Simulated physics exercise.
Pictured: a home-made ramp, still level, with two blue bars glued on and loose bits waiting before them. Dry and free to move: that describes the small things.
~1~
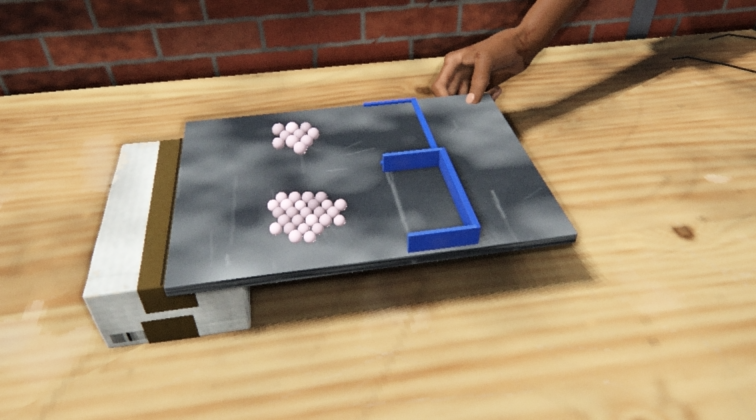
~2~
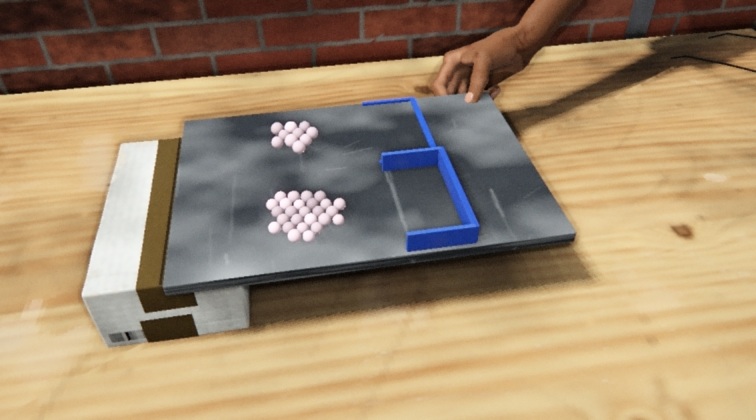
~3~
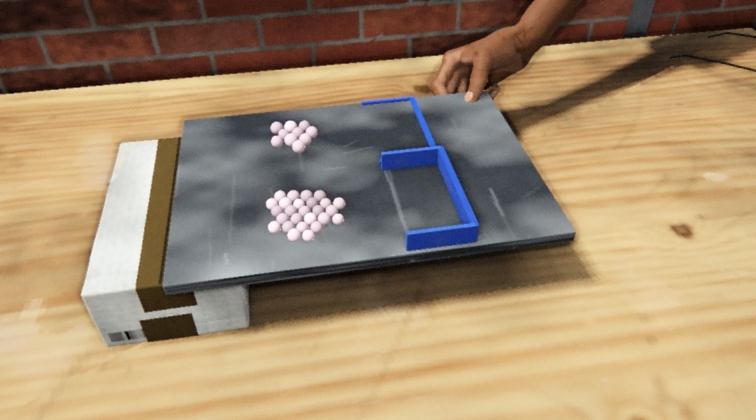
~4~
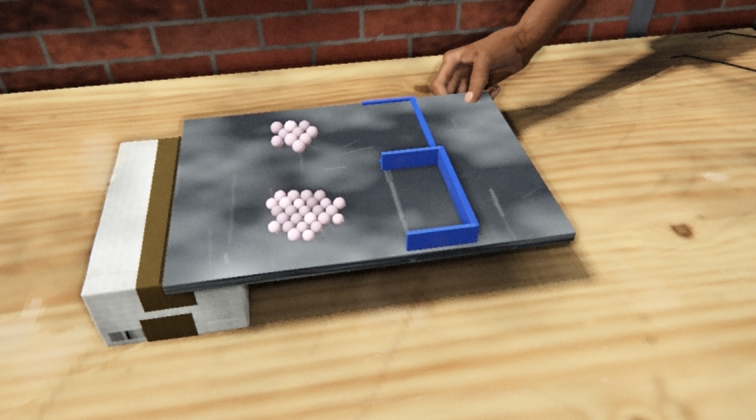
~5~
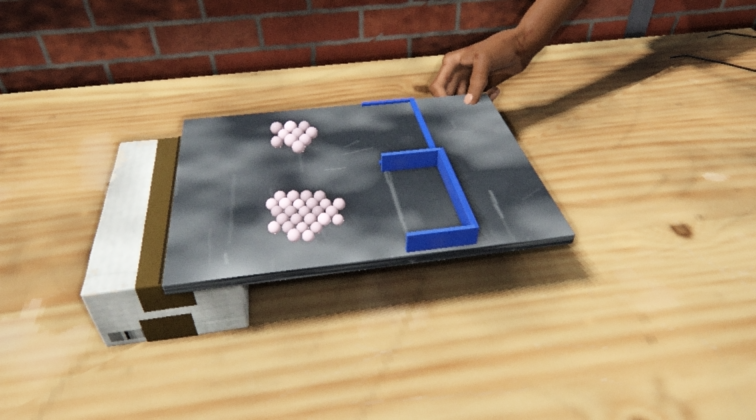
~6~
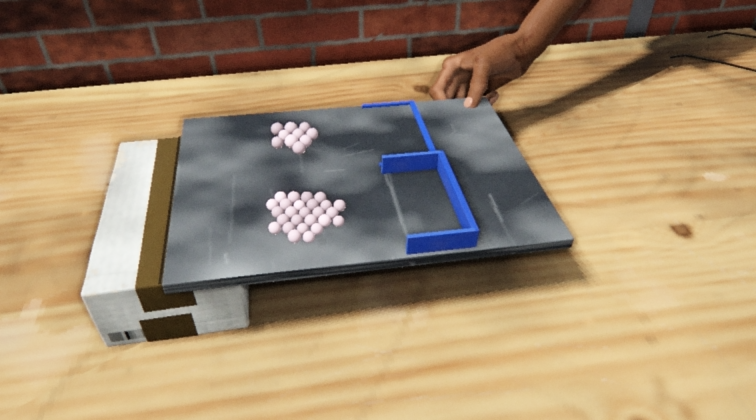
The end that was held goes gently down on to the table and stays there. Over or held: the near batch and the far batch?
I'd say the near batch gets no further than its bar, and the far batch crosses its bar.
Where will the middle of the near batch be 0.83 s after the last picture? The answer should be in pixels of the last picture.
Centre, estimated: (430, 229).
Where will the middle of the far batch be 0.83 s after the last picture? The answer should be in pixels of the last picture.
Around (448, 160).
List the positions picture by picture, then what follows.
The first frame shows held end of the board (562, 232), level; box (181, 229), about a quarter as high as the board is long; near batch (306, 213), some sugar pearls; far batch (300, 135), a few sugar pearls; near bar (457, 193), taller than the pieces; far bar (425, 127), much lower than a piece.
The second frame shows held end of the board (561, 231), level; far batch (298, 134).
The third frame shows held end of the board (561, 231), level; near batch (305, 212).
The fourth frame shows held end of the board (561, 231), level; far batch (298, 133).
The fifth frame shows held end of the board (560, 233), level; near batch (305, 212).
The sixth frame shows held end of the board (559, 237), down by 2°; box (179, 227); near batch (305, 213), not moving; far batch (298, 135), not moving; near bar (456, 196); far bar (423, 129).
Then, 0.23 s later than the last frame, board sloping at 6°; near batch where it was; far batch where it was.
Then, 0.52 s later than the last frame, board sloping at 13°; near batch on its way down; far batch on its way down.
Then, 0.83 s later than the last frame, board resting at 14°; near batch has reached its bar; far batch roughly two thirds past its bar.
When it is over, board resting at 14°; near batch gathered behind its bar; far batch almost all past its bar.
